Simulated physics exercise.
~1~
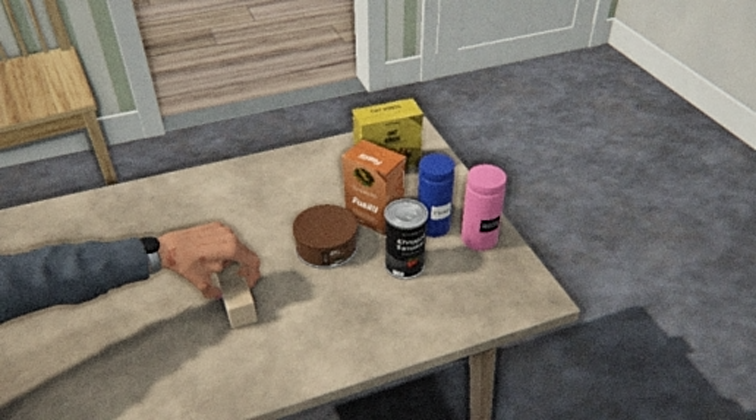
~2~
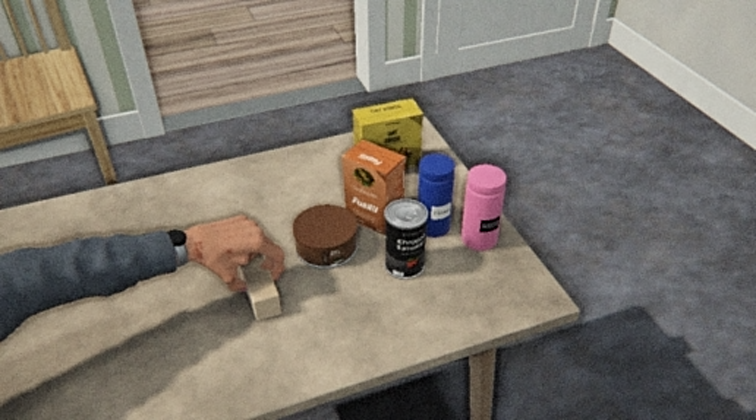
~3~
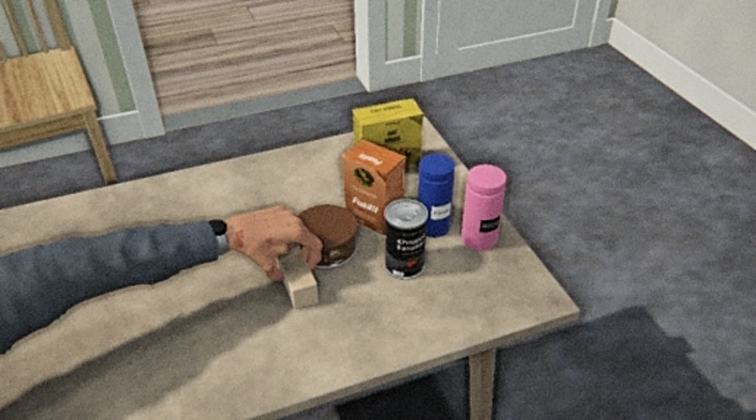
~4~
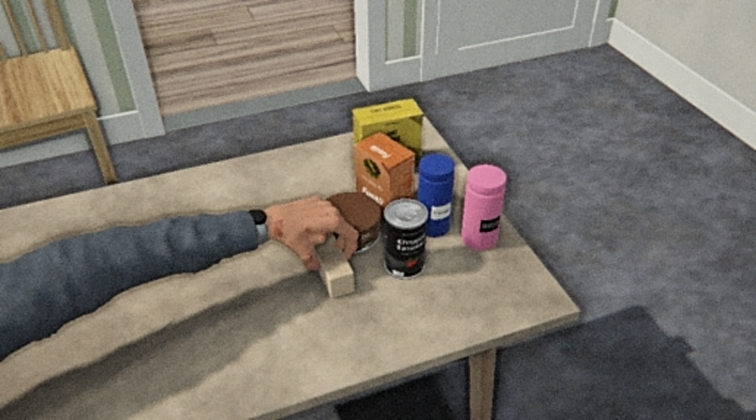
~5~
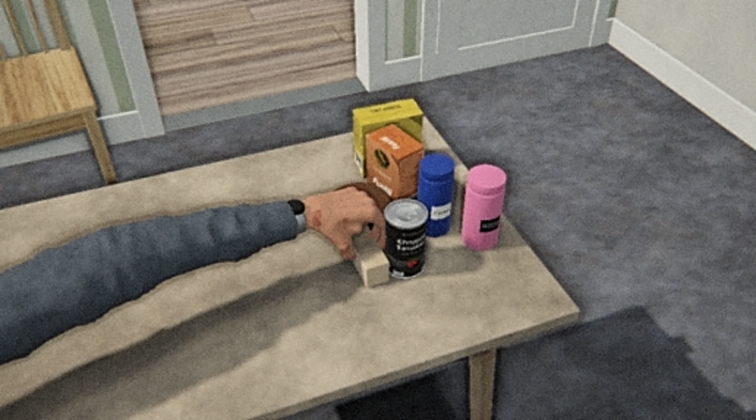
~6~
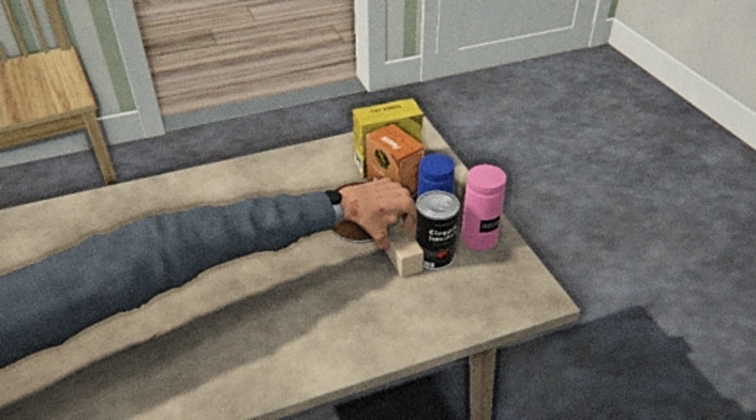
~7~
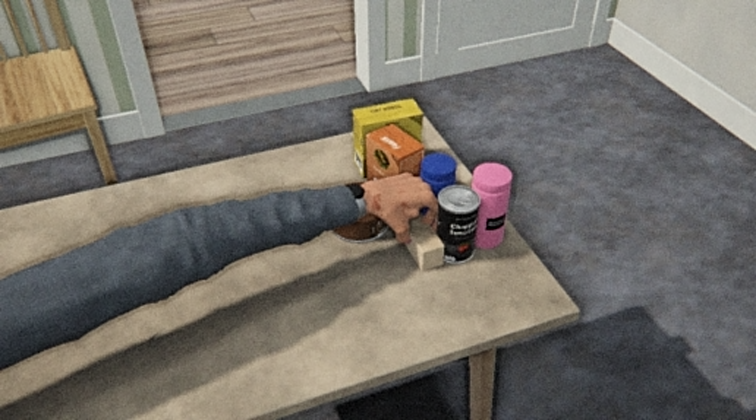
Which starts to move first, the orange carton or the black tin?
The orange carton starts to move first, shifting back as the brown tub is pushed along. The black tin only starts sliding right later, once the block reaches it.
